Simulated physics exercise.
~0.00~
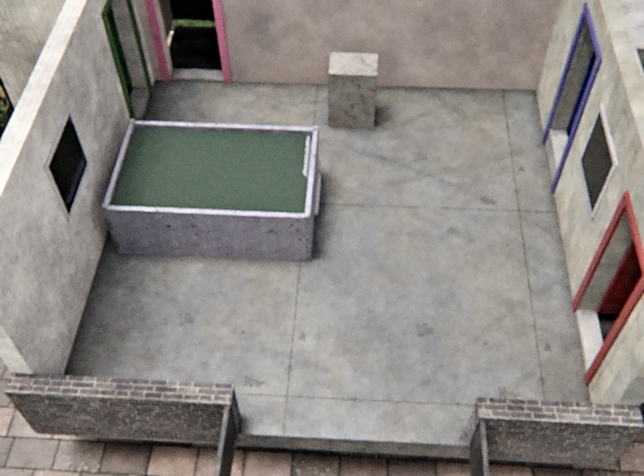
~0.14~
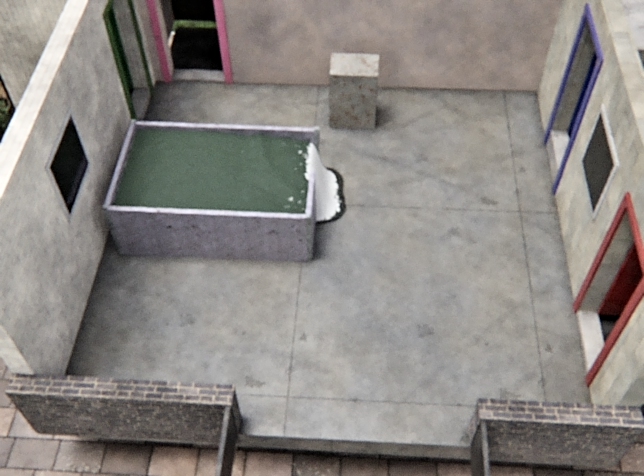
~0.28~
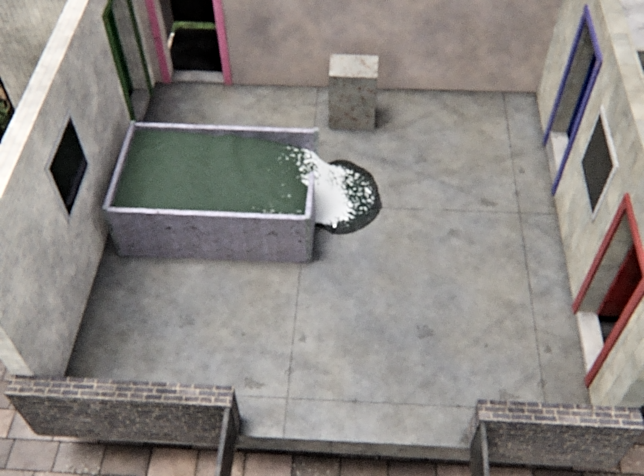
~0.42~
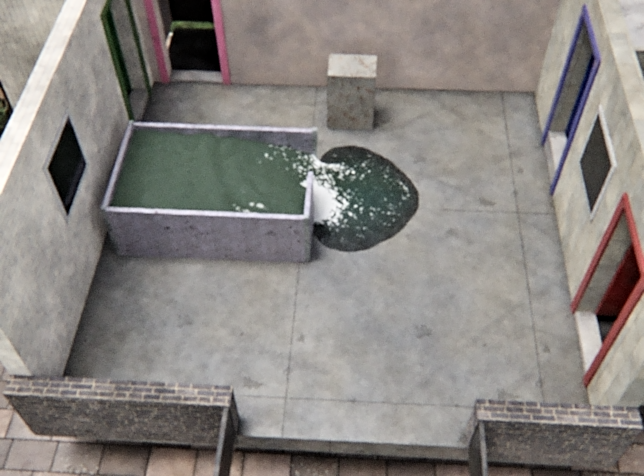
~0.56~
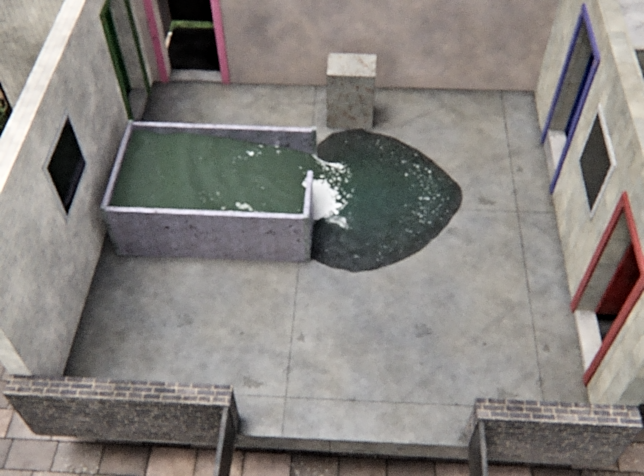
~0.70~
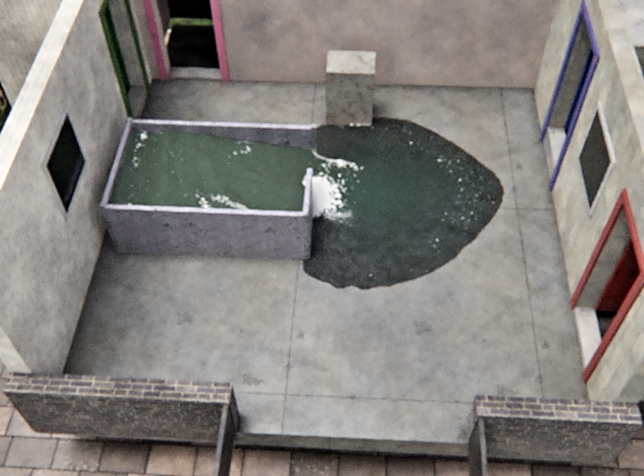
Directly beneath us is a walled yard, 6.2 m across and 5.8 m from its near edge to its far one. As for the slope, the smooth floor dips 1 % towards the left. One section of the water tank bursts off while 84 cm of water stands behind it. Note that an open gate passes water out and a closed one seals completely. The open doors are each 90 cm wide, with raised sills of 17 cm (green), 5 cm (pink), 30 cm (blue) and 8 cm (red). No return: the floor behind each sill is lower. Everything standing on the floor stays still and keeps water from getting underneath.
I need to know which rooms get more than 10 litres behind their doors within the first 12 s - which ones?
Green door: Falls short, pink door: Tops the amount, blue door: Falls short, red door: Tops the amount.
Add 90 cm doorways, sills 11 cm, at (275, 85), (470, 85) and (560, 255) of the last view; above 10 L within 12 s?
Door 1: Lower; door 2: Higher; door 3: Higher.
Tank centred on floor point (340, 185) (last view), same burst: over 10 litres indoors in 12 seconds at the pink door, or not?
Well, pink ends up beyond the mark.
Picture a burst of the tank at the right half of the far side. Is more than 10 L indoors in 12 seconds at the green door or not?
Then: Green beyond it.
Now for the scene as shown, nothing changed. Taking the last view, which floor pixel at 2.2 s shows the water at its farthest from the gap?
I'd mark it close to (585, 428).
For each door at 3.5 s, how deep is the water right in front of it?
Door by door, in cm: Green reads 0, pink reads 0, blue reads 22, red reads 10.
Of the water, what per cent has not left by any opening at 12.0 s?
84 %.
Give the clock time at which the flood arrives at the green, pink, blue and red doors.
Green = 5.0 s, pink = 4.5 s, blue = 0.9 s, red = 1.6 s.
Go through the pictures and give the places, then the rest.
Still water, 84 cm deep, in the water tank at (216, 171), in the first picture.
Water pours out at (313, 179) and has run 0.5 m, to (326, 171); typically 11 cm deep outside, 84 cm at the water tank's back, in the second picture.
The front is at (374, 211), 0.9 m from the gap at (313, 184); 0.9 m2 of floor is under water; 84 cm left at the back of the water tank, in the third picture.
The front is at (410, 190), 1.4 m from the gap at (311, 185); 2.0 m2 of floor is under water; 84 cm left at the back of the water tank, in the fourth picture.
Water pours out at (311, 184) and has run 2.1 m, to (456, 191); typically 5 cm deep outside, 84 cm at the water tank's back, in the fifth picture.
Water pours out at (310, 181) and has run 2.6 m, to (492, 180); typically 4 cm deep outside, 81 cm at the water tank's back, in the sixth picture.
After 1.4 s water covers 35 % of the floor and is deepest (46 cm) near (318, 184); green door not reached, pink door not reached, blue door 24 cm at the sill, 0 L in, red door not reached.
After 2.2 s water covers 40 % of the floor and is deepest (42 cm) near (527, 91); green door not reached, pink door not reached, blue door 27 cm at the sill, 0 L in, red door 14 cm at the sill, 1 L in.
After 3.5 s water covers 45 % of the floor and is deepest (28 cm) near (318, 184); green door not reached, pink door not reached, blue door 22 cm at the sill, 0 L in, red door 10 cm at the sill, 15 L in.
After 7.0 s water covers 95 % of the floor and is deepest (17 cm) near (520, 425); green door 9 cm at the sill, 0 L in, pink door 5 cm at the sill, 0 L in, blue door 11 cm at the sill, 0 L in, red door 12 cm at the sill, 35 L in.
After 12.0 s water covers 100 % of the floor and is deepest (13 cm) near (86, 300); green door 11 cm at the sill, 0 L in, pink door 11 cm at the sill, 55 L in, blue door 5 cm at the sill, 0 L in, red door 8 cm at the sill, 57 L in.
